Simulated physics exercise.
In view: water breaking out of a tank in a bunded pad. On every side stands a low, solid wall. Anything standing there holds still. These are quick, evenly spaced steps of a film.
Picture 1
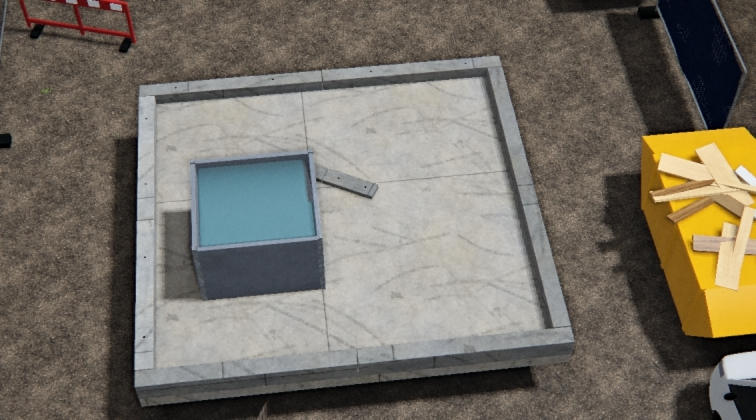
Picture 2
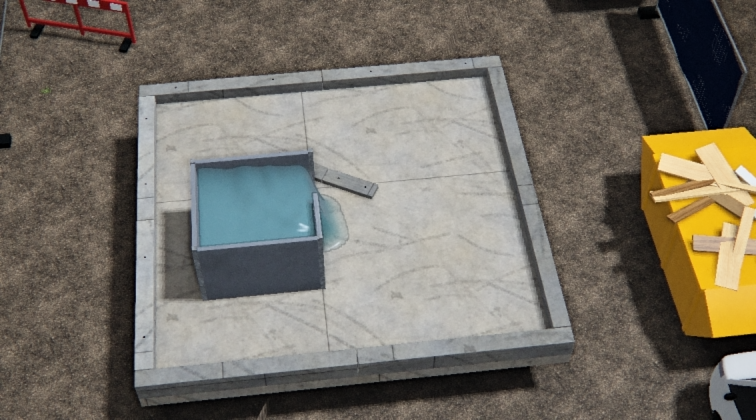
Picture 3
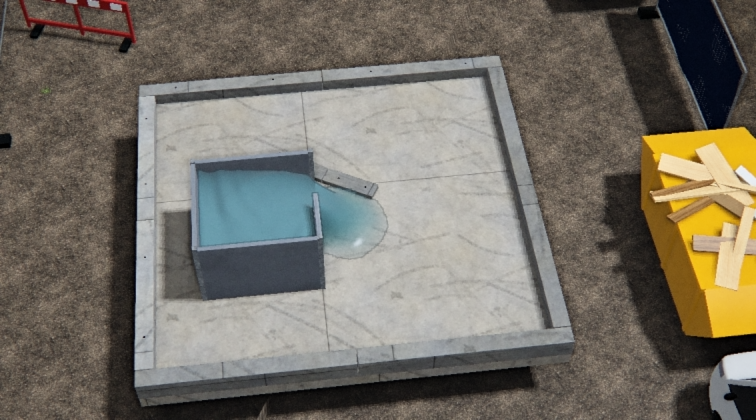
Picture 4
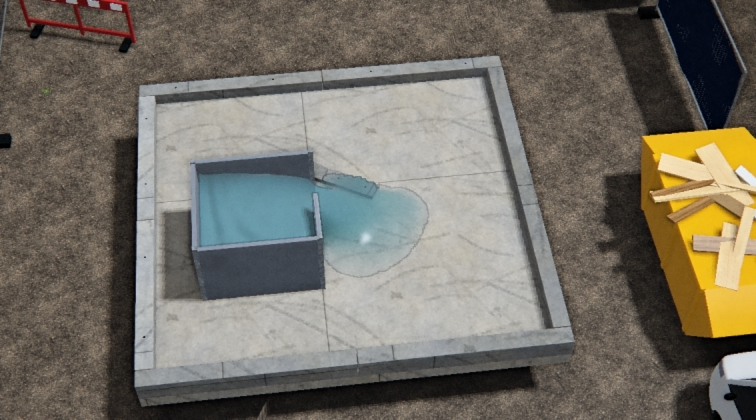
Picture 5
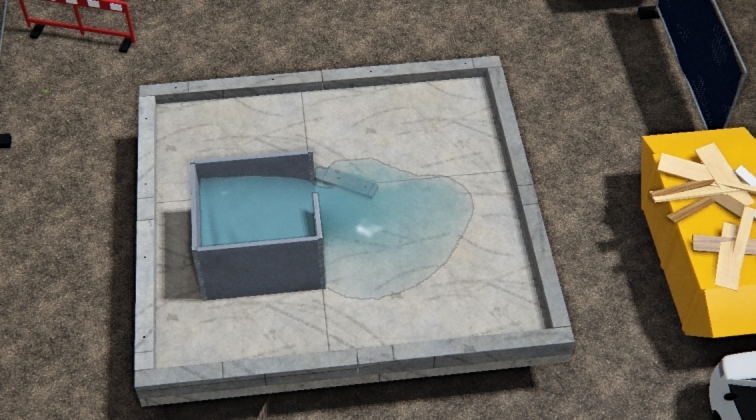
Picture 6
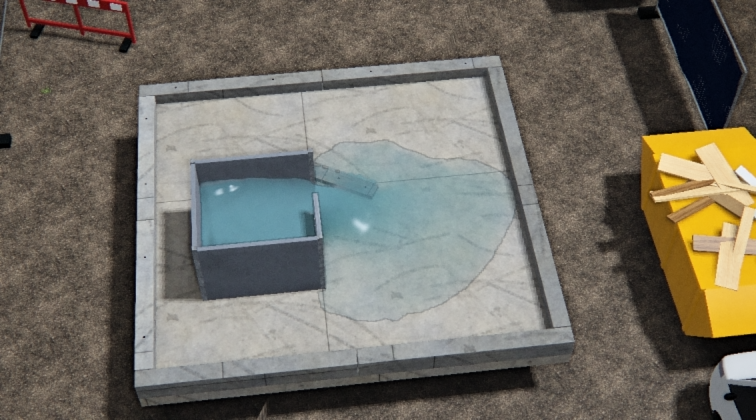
Walled concrete pad holding a grey tank of blue water, which pours out through the tank's right side and spreads rightward across the slab.
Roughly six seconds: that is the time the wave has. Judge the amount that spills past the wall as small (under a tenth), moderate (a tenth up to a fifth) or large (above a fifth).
It is moderate.
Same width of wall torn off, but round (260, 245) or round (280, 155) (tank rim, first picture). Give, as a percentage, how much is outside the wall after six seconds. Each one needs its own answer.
First 32 per cent, then 14 per cent.
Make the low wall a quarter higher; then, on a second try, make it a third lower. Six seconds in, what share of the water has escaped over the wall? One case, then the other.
Lab note: Try one 6 percent; try two 26 percent.
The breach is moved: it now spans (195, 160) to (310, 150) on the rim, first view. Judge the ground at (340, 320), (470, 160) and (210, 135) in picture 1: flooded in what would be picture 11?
First point bare, second point bare, third point swamped.
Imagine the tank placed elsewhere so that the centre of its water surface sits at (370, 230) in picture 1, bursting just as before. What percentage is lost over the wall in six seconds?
Near 28 in a hundred, I reckon.
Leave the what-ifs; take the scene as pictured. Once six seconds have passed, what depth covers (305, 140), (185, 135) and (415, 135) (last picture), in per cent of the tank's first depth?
The depths come to near 10, 8 and 6 per cent respectively.
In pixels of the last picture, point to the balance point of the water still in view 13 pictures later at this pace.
It is near (370, 219).
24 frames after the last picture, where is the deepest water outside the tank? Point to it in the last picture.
I would choose the pixel (510, 198).
A moment on, water covers 50 % of the floor; the low wall has let 0 % over.
Next, water covers 55 % of the floor; the low wall has let 1 % over.
Then, water covers 55 % of the floor; the low wall has let 10 % over.
Later, water covers 65 % of the floor; the low wall has let 13 % over.
In the end, water covers 85 % of the floor; the low wall has let 13 % over.
